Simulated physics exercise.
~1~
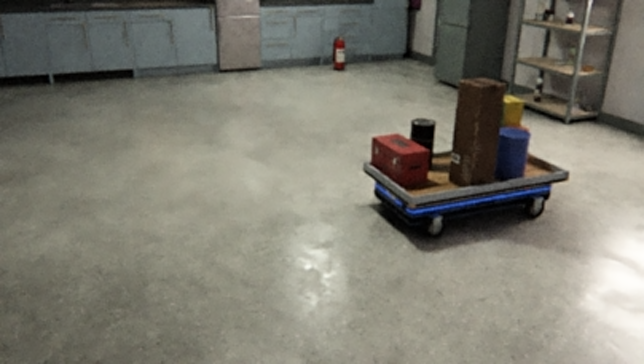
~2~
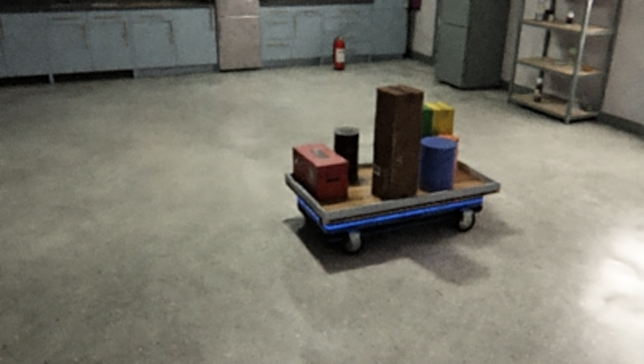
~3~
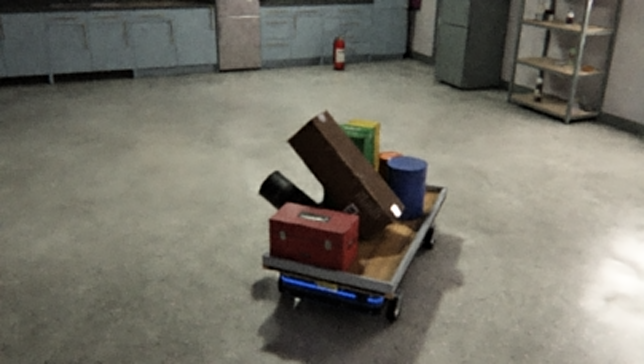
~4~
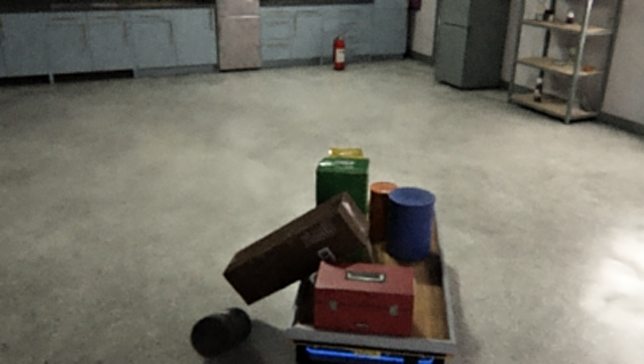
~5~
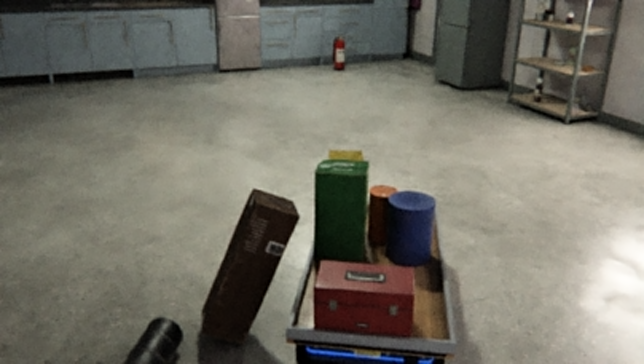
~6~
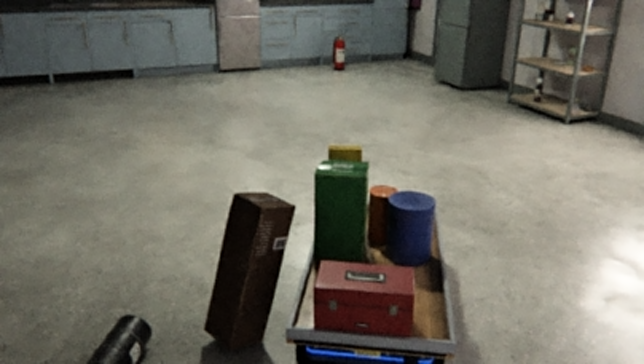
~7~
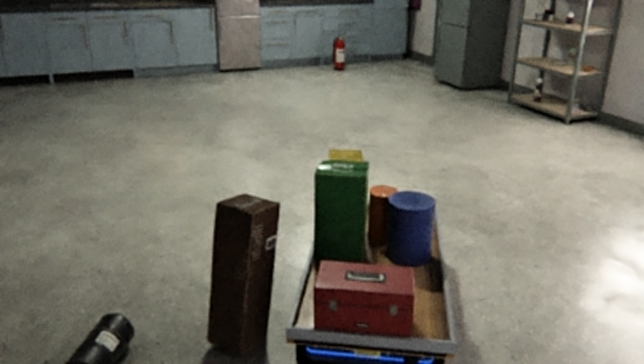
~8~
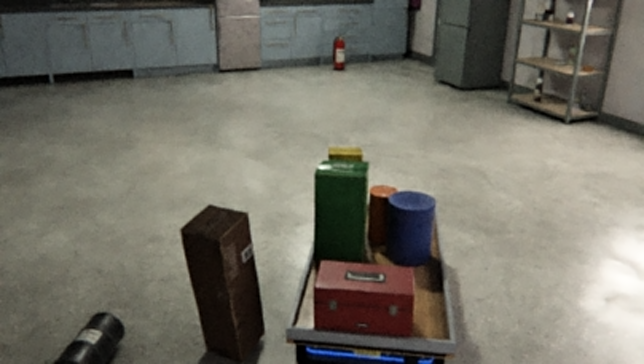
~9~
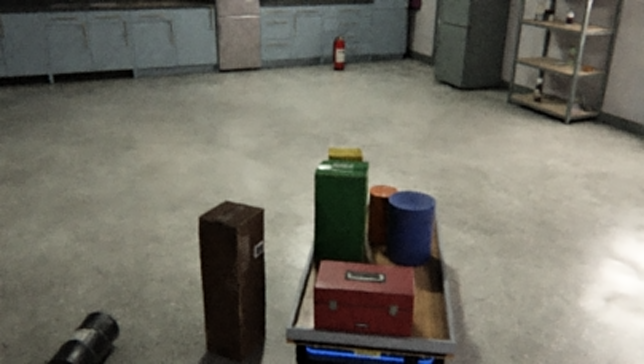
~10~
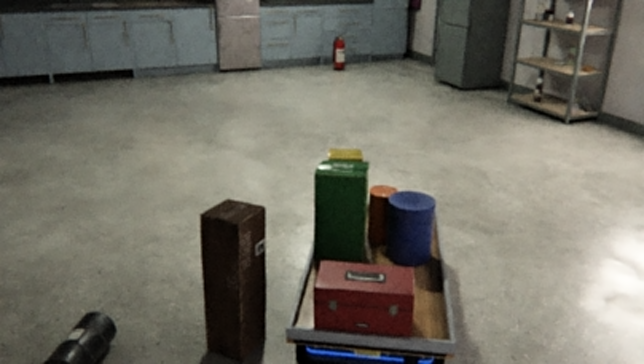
A loaded cart rolled left across the floor and swung toward the viewer, tipping a tall brown box and a black canister off its left side before stopping. The box ended standing beside it, the canister lying farther left, the rest still aboard.
